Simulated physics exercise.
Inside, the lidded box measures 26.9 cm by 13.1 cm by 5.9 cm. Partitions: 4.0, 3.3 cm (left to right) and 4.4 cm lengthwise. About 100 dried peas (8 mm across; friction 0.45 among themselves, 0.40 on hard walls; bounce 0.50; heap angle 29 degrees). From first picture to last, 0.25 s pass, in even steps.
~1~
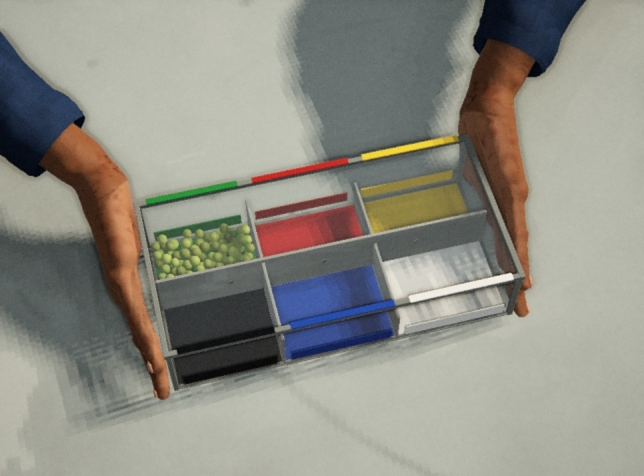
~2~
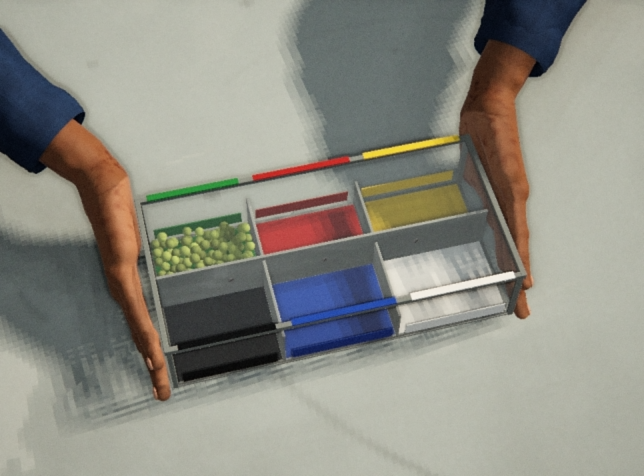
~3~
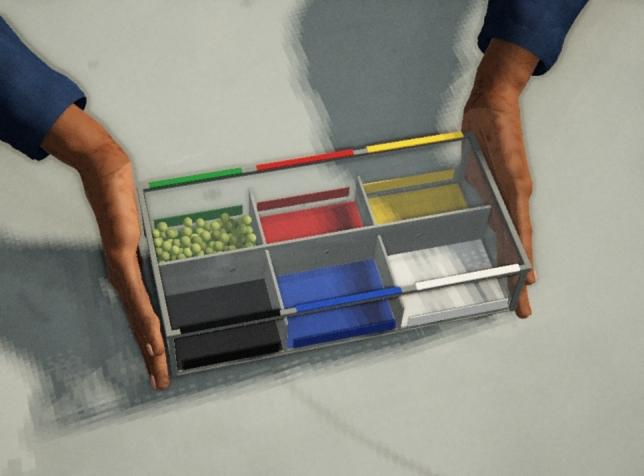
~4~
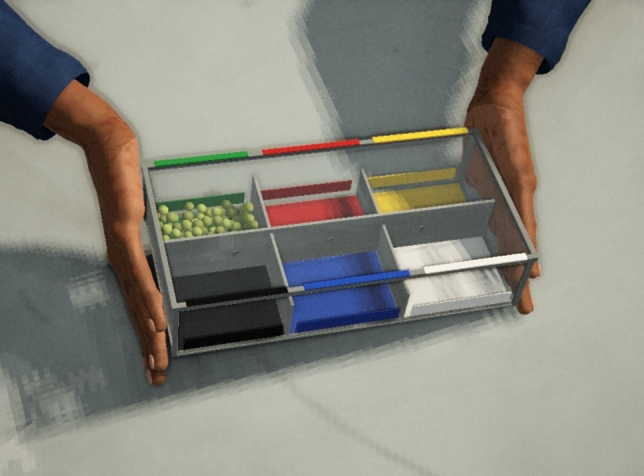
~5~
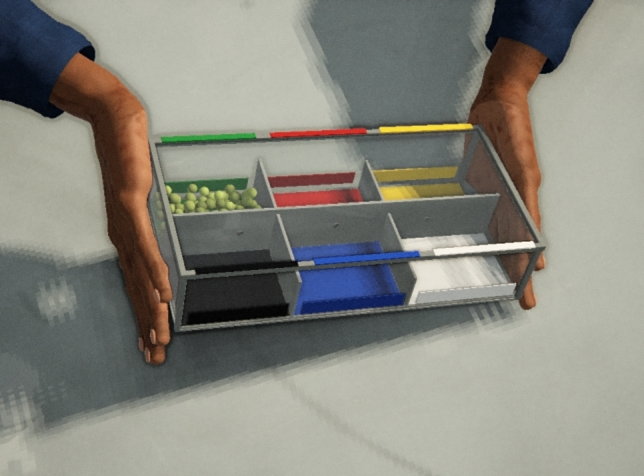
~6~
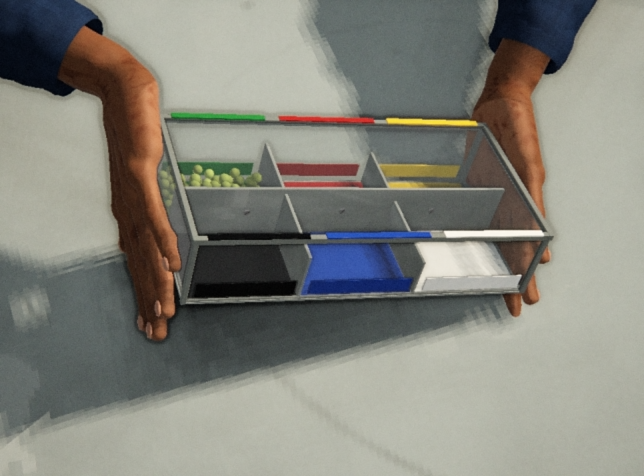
Two hands steadily tilt a clear divided box with green peas in one compartment.
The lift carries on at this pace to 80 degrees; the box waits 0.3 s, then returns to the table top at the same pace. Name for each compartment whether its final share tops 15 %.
Red under, blue under, green over, yellow over, white under, black under.
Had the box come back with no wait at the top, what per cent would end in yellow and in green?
In that case yellow 5, green 70.
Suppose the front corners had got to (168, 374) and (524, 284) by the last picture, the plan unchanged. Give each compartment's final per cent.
Red 0, blue 0, green 100, yellow 0, white 0, black 0.
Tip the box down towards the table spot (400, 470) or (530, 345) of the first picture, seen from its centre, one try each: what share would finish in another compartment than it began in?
Some 5 and 45 per cent.
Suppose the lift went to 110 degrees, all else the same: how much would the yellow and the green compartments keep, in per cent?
Then: Yellow 50, green 40.
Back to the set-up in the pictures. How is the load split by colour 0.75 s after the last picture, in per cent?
Red 20; blue 0; green 80; yellow 0; white 0; black 0.
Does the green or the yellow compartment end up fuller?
It is the green one.
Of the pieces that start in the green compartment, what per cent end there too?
About 70 per cent.
Then, 0.75 s after the last picture, tilt 80 degrees; red 20 %, green 80 %.
Then, 1.25 s after the last picture, tilt 42 degrees; red 10 %, green 70 %, yellow 25 %.
Then, 1.82 s after the last picture, tilt 0 degrees; red 10 %, green 65 %, yellow 25 %.
In the end, red 10 %, blue 0 %, green 65 %, yellow 25 %, white 0 %, black 0 %.
